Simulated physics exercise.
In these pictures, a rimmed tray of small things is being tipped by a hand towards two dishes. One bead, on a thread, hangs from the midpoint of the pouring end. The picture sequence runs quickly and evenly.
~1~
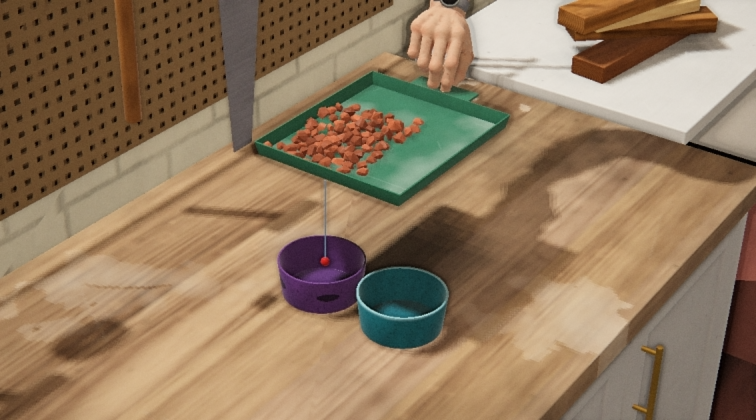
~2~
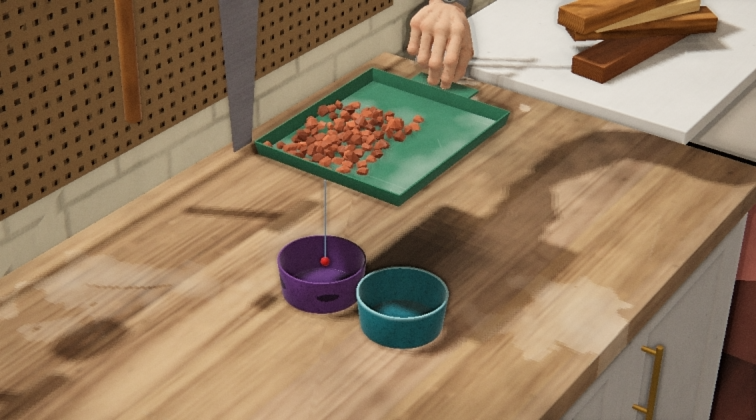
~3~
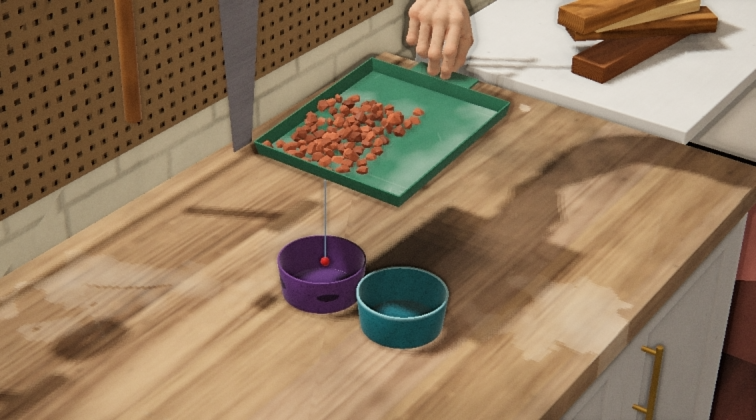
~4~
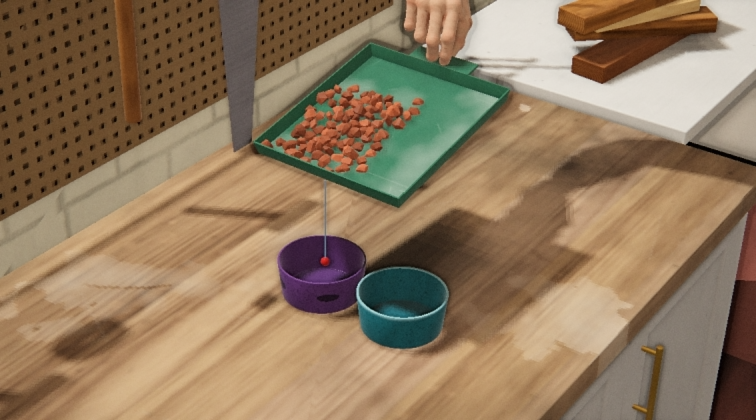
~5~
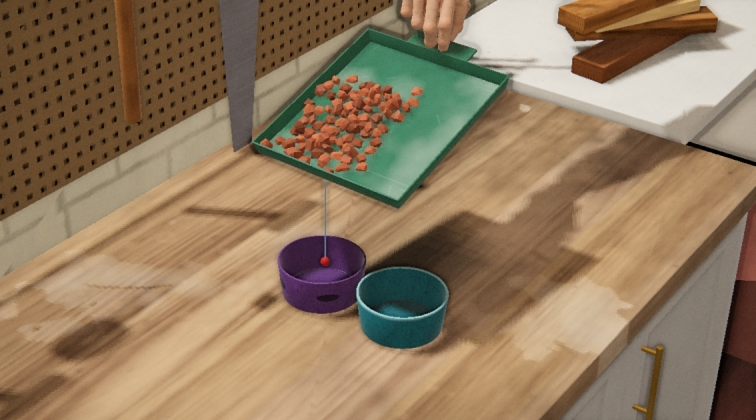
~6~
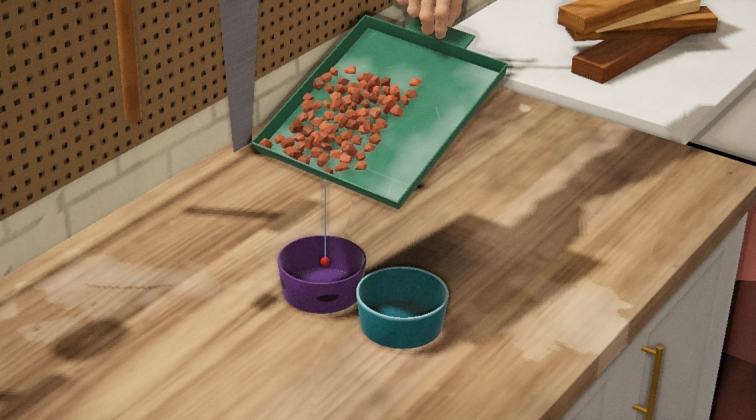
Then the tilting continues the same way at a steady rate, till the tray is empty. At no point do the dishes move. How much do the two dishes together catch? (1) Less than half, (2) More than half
(1) Less than half.
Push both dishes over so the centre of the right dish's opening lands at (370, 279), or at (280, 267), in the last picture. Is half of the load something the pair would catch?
In the first position shy of half, in the second shy of half.
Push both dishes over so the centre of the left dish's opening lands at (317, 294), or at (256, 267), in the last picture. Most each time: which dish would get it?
The first time it's the left member, the second time the right member.
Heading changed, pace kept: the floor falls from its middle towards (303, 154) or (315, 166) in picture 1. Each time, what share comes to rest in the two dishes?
10 % and 0 %.
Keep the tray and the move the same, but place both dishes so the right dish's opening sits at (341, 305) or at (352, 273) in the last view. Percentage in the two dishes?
Some 70 percent in the first case, 0 percent in the second.
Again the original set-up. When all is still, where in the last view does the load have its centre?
Near pixel (307, 344).
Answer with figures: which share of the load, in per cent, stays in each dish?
The share is 0 per cent in the left dish and 10 per cent in the right dish.
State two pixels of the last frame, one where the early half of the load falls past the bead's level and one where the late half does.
Half one: (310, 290), half two: (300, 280).
Just after the last frame, tray tipped steeply; almost all on the tray; about a tenth in the air.
A moment on, tray tipped past a quarter turn; roughly a quarter on the tray; just a few in the right dish; roughly half outside both; roughly a quarter in the air.
Further on, tray tipped past a quarter turn; about a tenth in the right dish; almost all outside both.
When it is over, tray tipped past a quarter turn; about a tenth in the right dish; not one in the left dish; almost all outside both.
